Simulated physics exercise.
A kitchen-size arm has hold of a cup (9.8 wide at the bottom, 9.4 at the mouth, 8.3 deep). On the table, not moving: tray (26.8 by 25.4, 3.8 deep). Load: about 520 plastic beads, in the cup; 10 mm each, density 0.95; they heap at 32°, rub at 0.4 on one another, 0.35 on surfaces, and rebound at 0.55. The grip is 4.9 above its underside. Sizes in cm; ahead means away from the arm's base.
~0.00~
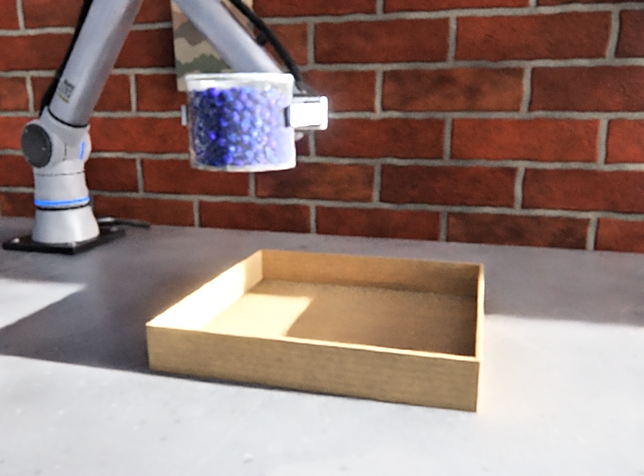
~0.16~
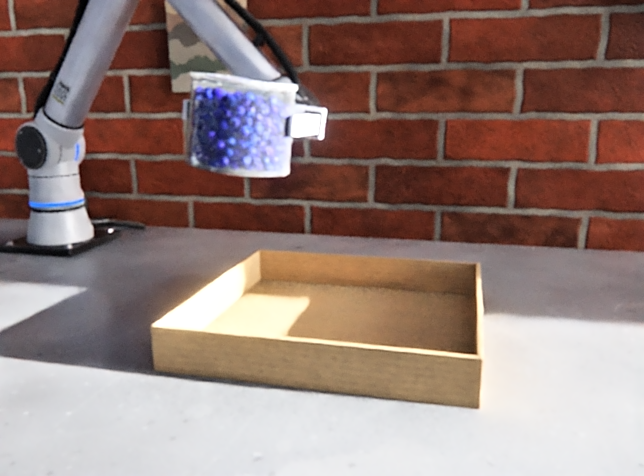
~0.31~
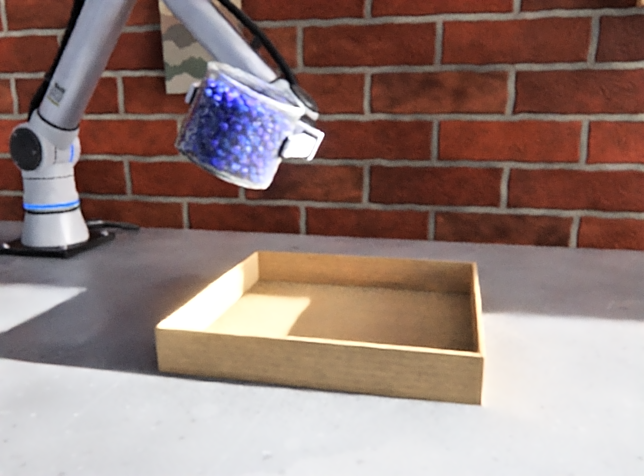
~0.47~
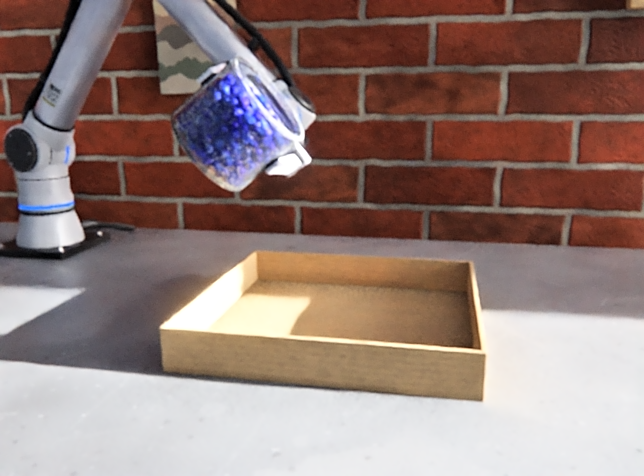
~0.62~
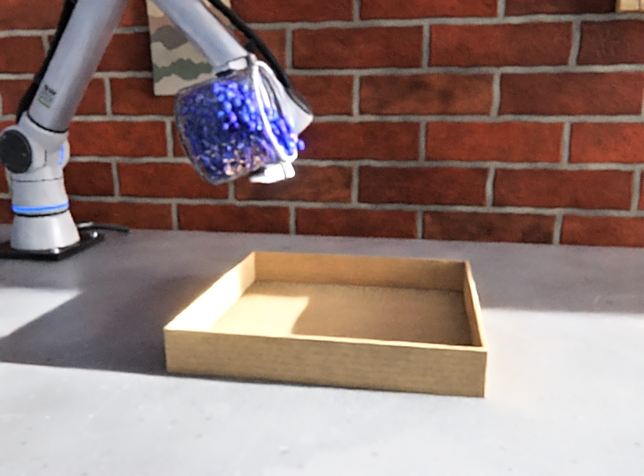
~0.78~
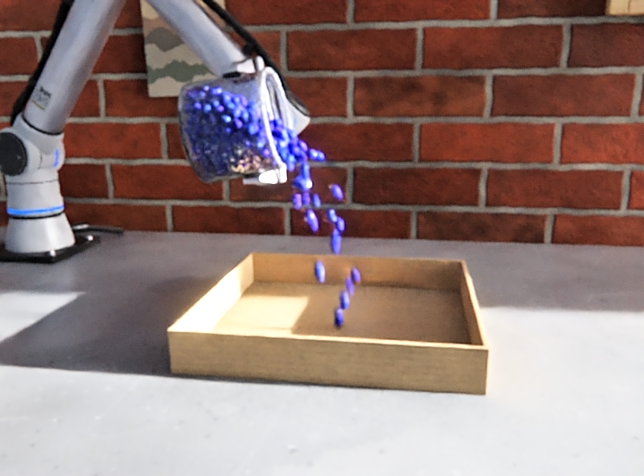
Robot arm tilting a clear cup of blue beads forward above a shallow tray, beads tumbling out over the rim into it.
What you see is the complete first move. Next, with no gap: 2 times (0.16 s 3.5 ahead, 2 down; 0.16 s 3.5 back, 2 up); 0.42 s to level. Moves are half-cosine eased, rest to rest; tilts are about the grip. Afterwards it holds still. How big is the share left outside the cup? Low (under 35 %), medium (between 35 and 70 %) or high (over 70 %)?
A medium share, between 35 and 70 %, ends outside the cup.
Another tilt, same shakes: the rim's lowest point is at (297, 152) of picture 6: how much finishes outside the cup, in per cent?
Some 15 per cent.
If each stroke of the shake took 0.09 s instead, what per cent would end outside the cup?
Then about 55 per cent.
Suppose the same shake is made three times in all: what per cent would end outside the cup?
In that case some 55 per cent.
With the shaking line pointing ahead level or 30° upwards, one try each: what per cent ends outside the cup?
Some 60 and 65 per cent.
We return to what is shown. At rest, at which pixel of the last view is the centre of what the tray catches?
Near (384, 319).
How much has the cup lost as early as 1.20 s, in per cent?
Near 30 per cent so far.
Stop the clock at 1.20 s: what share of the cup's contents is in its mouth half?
Some 40 per cent.
After 1.20 s, tilted 80° forward, highest piece 21 above the table; 367 in the cup, 137 in the tray, 12 in flight or on a rim.
After 1.63 s, tilted 41° forward, highest piece 22 above the table; 276 in the cup, 238 in the tray, 2 in flight or on a rim.
After 2.04 s, level, highest piece 23 above the table; 276 in the cup, 240 in the tray.
After 3.09 s, level, highest piece 23 above the table; 276 in the cup, 240 in the tray.
In the end, 276 in the cup, 240 in the tray. That is 47 % outside the cup.
